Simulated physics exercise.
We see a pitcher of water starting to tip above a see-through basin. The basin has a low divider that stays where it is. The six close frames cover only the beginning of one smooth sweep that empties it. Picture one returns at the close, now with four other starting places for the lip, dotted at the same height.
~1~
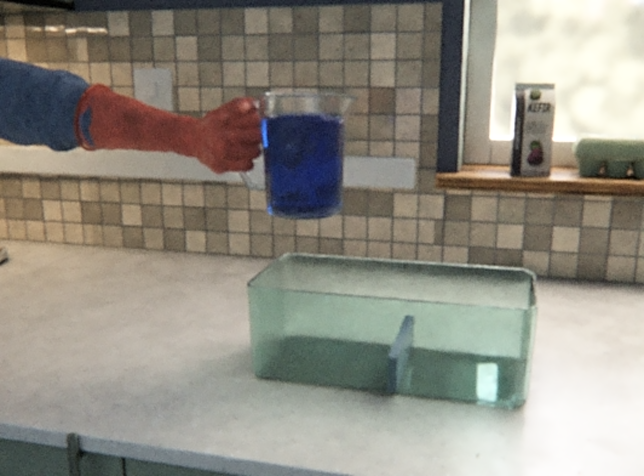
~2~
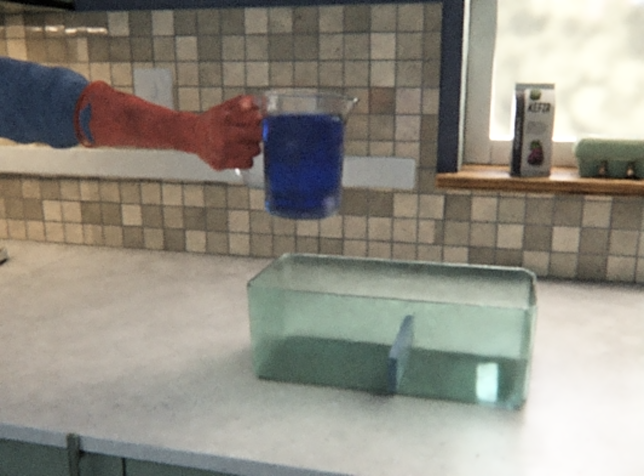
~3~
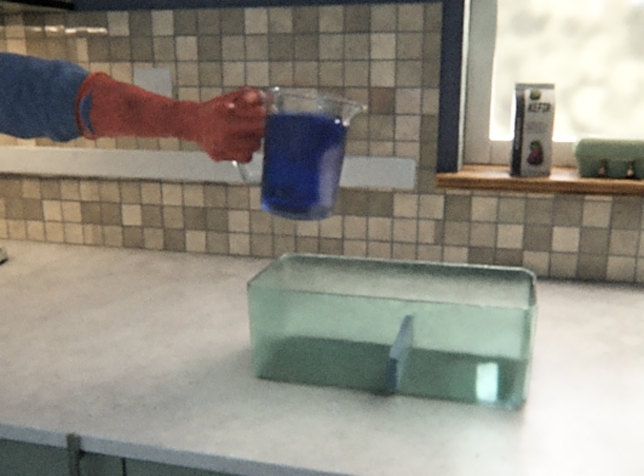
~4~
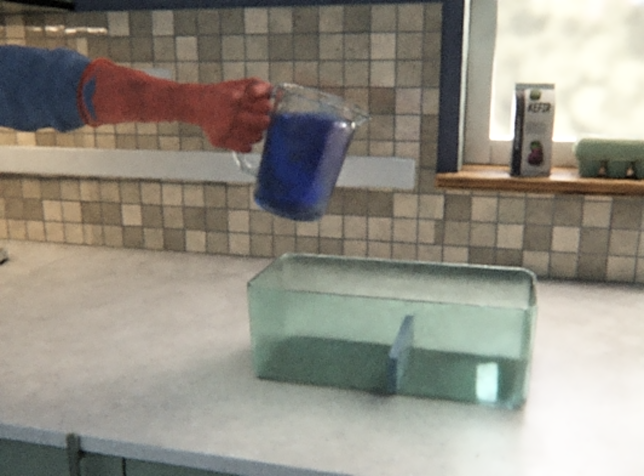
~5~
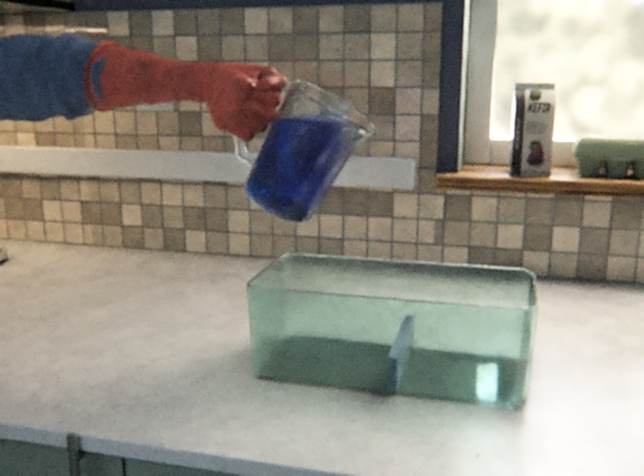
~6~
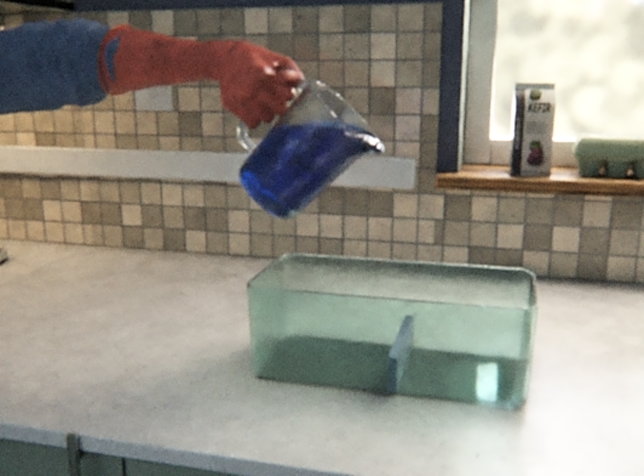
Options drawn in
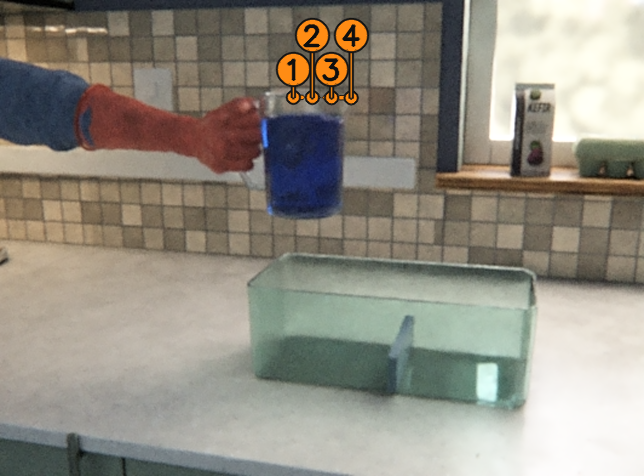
A red-gloved hand tilts a clear pitcher of blue water rightward above a see-through basin.
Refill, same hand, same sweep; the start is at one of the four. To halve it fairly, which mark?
The best place is 3.
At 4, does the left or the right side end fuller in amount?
The right side.
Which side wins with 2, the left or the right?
The left side.
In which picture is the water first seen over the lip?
In picture 6.
On the marked copy, 1 at (293, 97); 2 at (312, 97); 3 at (331, 97); 4 at (351, 97).
If 1 is chosen, about 89 % ends left of the wall and 5 % right of it; 5 % is lost outside.
If 2 is chosen, about 84 % ends left of the wall and 10 % right of it; 5 % is lost outside.
If 3 is chosen, about 55 % ends left of the wall and 44 % right of it.
If 4 is chosen, about 13 % ends left of the wall and 85 % right of it.
